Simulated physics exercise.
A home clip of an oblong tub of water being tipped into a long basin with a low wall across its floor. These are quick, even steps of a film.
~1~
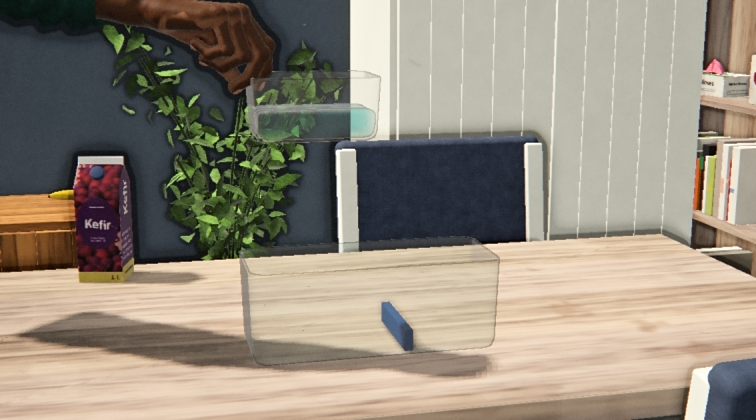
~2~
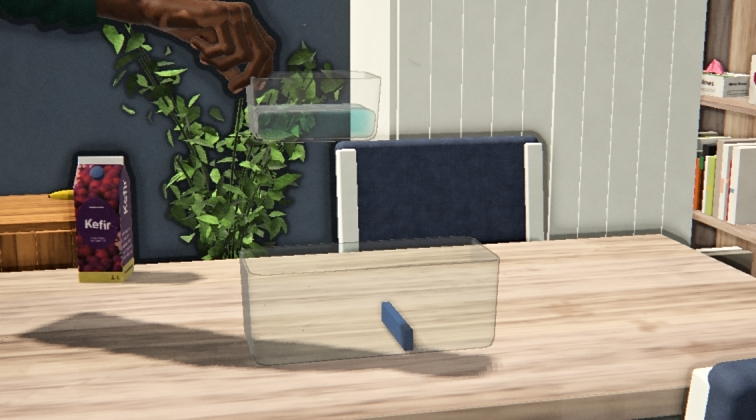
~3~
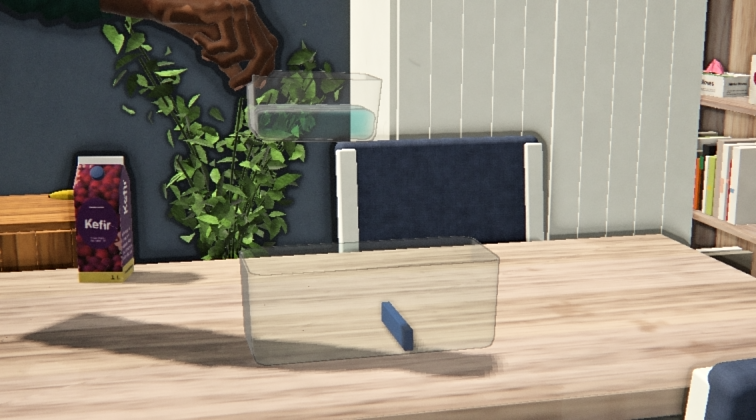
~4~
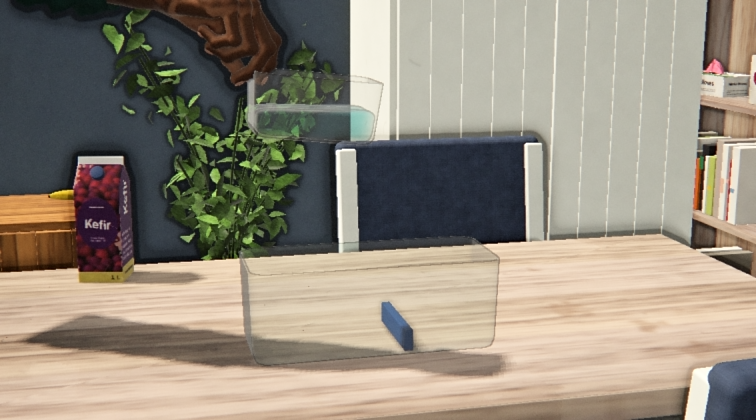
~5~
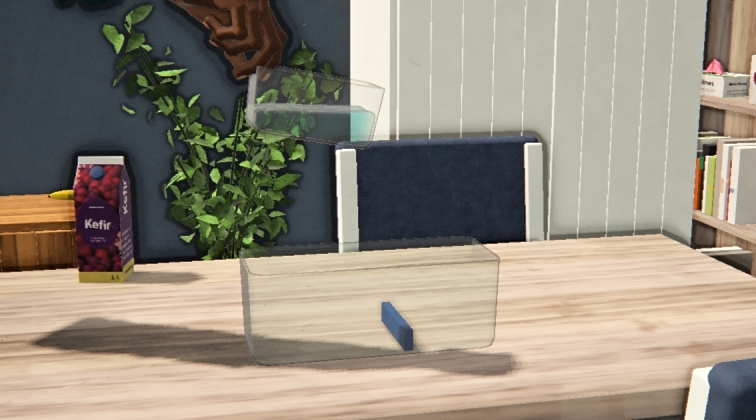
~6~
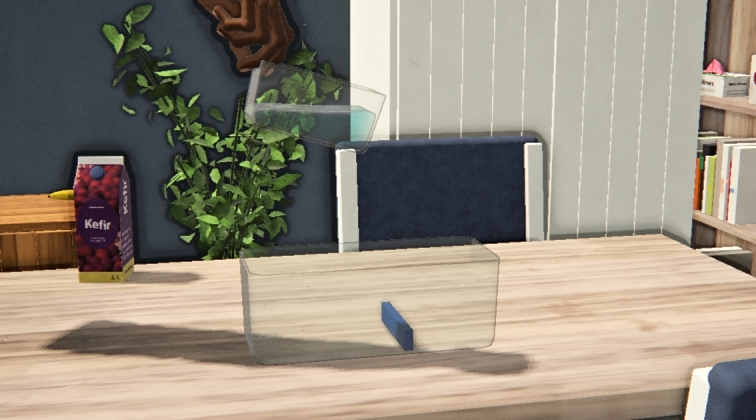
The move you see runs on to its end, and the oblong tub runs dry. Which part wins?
The right-hand part.
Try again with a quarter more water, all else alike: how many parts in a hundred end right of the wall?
Close to 65 per cent.
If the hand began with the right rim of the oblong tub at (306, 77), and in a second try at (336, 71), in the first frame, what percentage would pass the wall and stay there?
Roughly 15 per cent, and 20 per cent.
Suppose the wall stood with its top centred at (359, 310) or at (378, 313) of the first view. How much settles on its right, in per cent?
First some 95, then 90 per cent.
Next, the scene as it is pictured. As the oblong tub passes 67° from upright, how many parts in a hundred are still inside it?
It comes to 60 per cent or so.
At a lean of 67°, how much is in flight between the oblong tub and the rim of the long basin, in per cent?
Some 35 per cent.
A moment on, the tilt is 67° and 60 per cent is still to pour, 1 is left of the wall and 5 right of it.
Next, the tilt is 97° and 15 per cent is still to pour, 10 is left of the wall and 59 right of it.
Then the tilt is 104° and 0 per cent is still to pour, 31 is left of the wall and 65 right of it.
Later the tilt is 104° and 0 per cent is still to pour, 36 is left of the wall and 62 right of it.
Finally, 36 per cent lies left of the wall, 62 right of it and 1 outside.
